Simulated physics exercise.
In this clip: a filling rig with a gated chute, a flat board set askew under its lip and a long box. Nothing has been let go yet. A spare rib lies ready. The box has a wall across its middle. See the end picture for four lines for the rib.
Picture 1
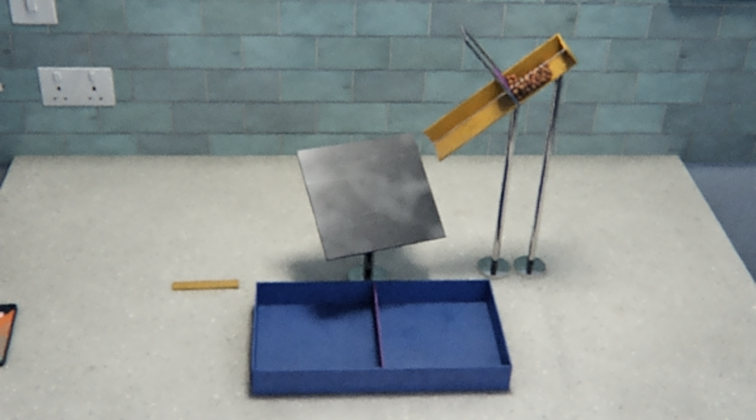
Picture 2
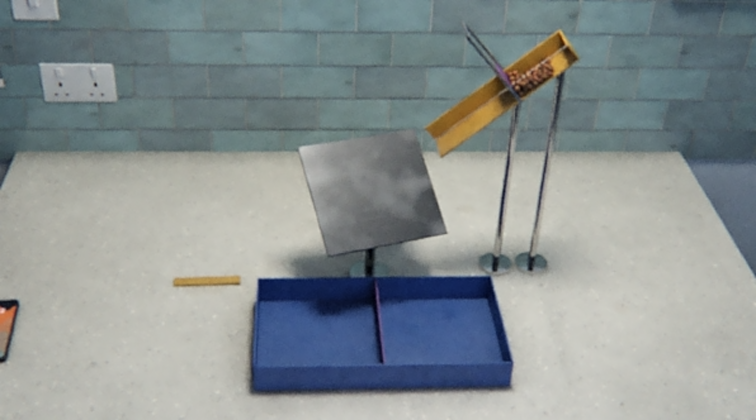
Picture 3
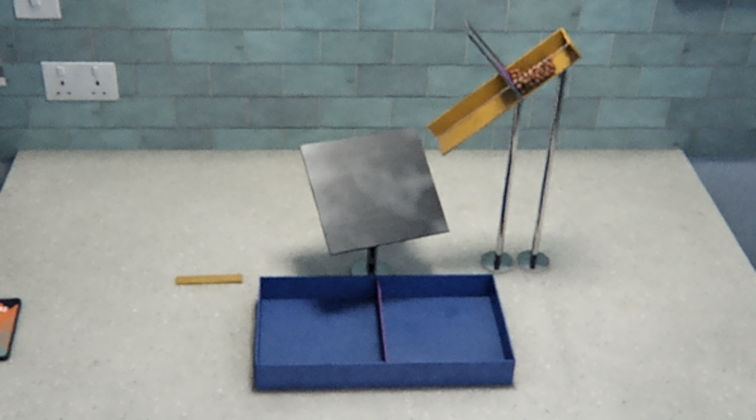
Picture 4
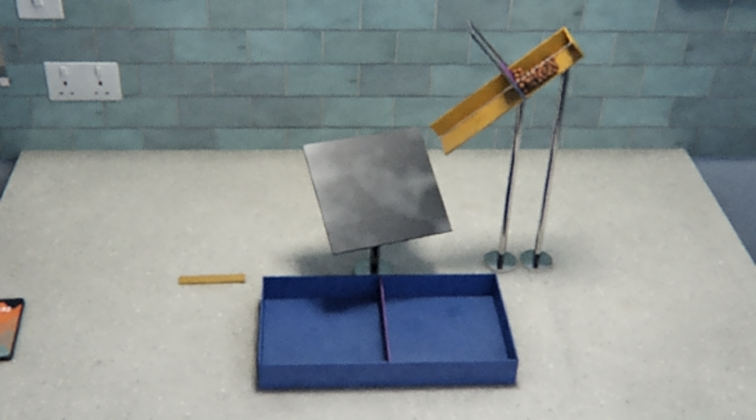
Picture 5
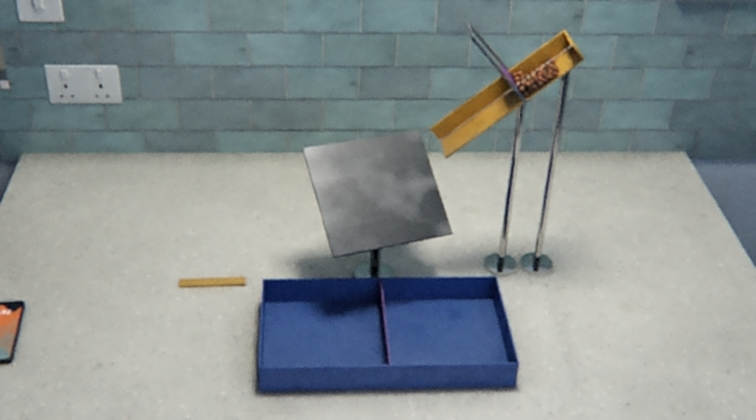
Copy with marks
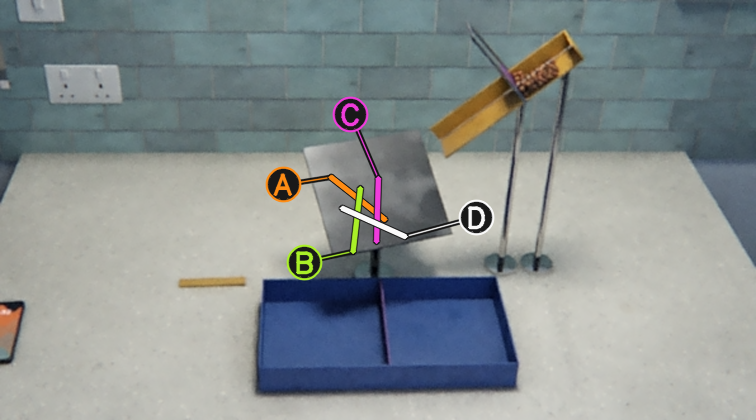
At first, small reddish-brown balls sit behind a closed gate in a sloping yellow chute, above a tilted dark board and a blue box with a dividing wall. The view shifts very slightly, but the balls, gate, board, box and loose yellow strip all stay in place.
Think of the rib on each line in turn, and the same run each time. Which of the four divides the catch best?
B is best.
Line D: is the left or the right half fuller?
More lands on the right.
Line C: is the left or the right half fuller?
Right.
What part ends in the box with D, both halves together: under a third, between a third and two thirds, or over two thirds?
Line D gives over two thirds.
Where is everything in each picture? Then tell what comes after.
The first frame shows load behind the gate at (523, 82), cereal balls; lip of the chute at (437, 153), sloping fairly steeply.
The second frame shows middle of the board at (373, 190), tilted fairly steeply; middle of its low edge at (389, 245); of its high edge at (357, 138).
The third frame shows front corners of the box at (256, 365) and (515, 361); front end of its middle wall at (387, 363); gate still shut at (504, 72).
The fourth frame shows middle of the load at (529, 76); lip at (443, 147).
The fifth frame shows middle of the load at (529, 79); lip at (444, 150).
On the marked copy, line A from (331, 177) to (384, 219); line B from (360, 188) to (353, 251); line C from (378, 178) to (376, 241); line D from (342, 208) to (405, 236).
With A, of what is caught, a small part in the left half, nearly all in the right.
With B, of what is caught, about half in the left half, about half in the right.
With C, of what is caught, a small part in the left half, most in the right.
With D, of what is caught, a stray few in the left half, nearly all in the right.
